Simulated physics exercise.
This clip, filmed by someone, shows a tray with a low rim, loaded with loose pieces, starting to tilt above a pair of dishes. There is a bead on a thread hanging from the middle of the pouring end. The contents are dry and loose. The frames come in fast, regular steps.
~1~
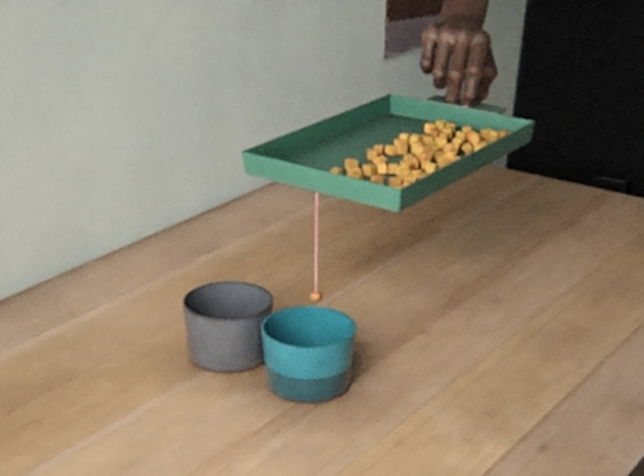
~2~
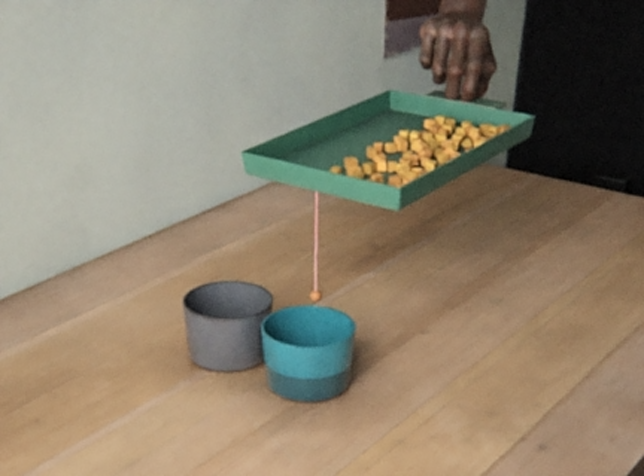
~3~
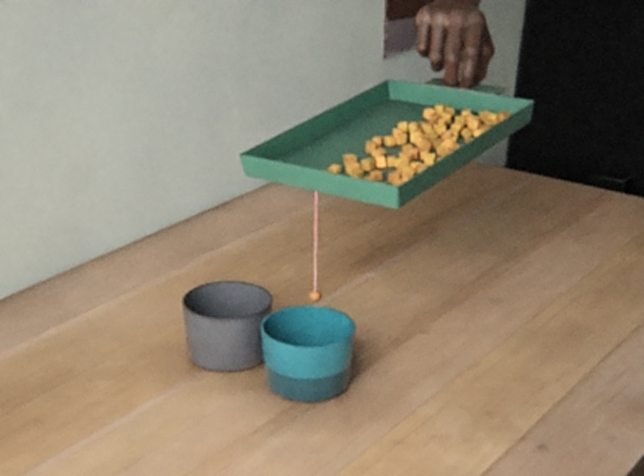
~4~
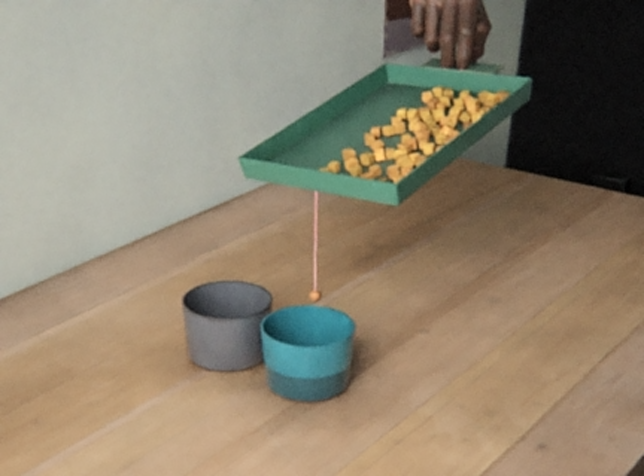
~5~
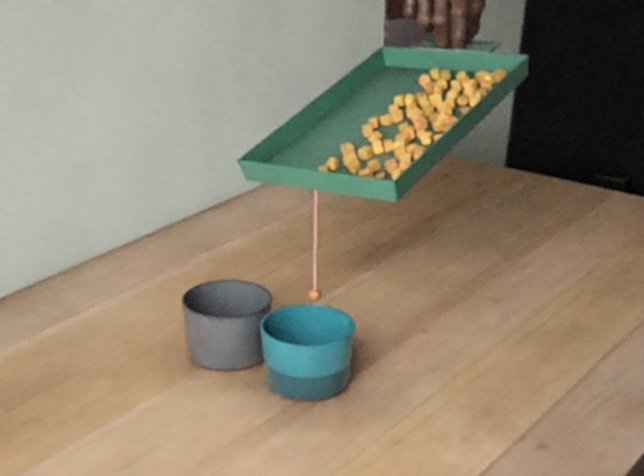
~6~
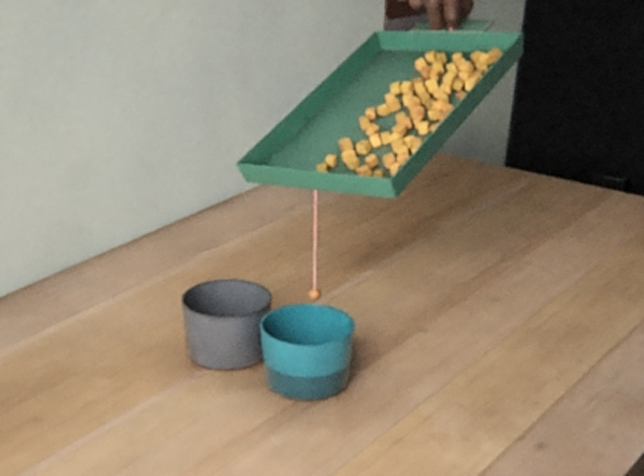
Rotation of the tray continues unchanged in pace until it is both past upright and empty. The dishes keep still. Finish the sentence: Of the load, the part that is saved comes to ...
More than half of it.
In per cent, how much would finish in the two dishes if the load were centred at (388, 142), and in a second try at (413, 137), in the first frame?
Estimate: 80 % first, 80 % second.
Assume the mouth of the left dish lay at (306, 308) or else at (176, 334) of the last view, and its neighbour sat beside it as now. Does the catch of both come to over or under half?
First under half, then less than half.
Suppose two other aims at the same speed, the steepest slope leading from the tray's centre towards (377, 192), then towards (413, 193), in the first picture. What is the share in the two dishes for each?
I'd say some 20 in a hundred at first, then 0 in a hundred.
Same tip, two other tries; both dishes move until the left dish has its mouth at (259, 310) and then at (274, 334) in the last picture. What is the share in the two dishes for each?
About 50 per cent, then about 20 per cent.
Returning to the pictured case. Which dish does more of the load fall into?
It's the left of the two that is fuller.
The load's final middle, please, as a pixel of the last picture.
I'd mark it at roughly (228, 348).
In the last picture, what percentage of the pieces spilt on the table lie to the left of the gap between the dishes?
Looks to be around 80 per cent of the spill.
Just after the last frame, tray tipped steeply; almost all on the tray; about a tenth in the air.
A moment on, tray tipped past a quarter turn; the larger part on the tray; about a tenth in the left dish; about a tenth outside both; just a few in the air.
Further on, tray tipped past a quarter turn; about a tenth in the right dish; roughly two thirds in the left dish; roughly a quarter outside both; just a few in the air.
When it is over, tray tipped past a quarter turn; about a tenth in the right dish; roughly two thirds in the left dish; roughly a quarter outside both; just a few in the air.
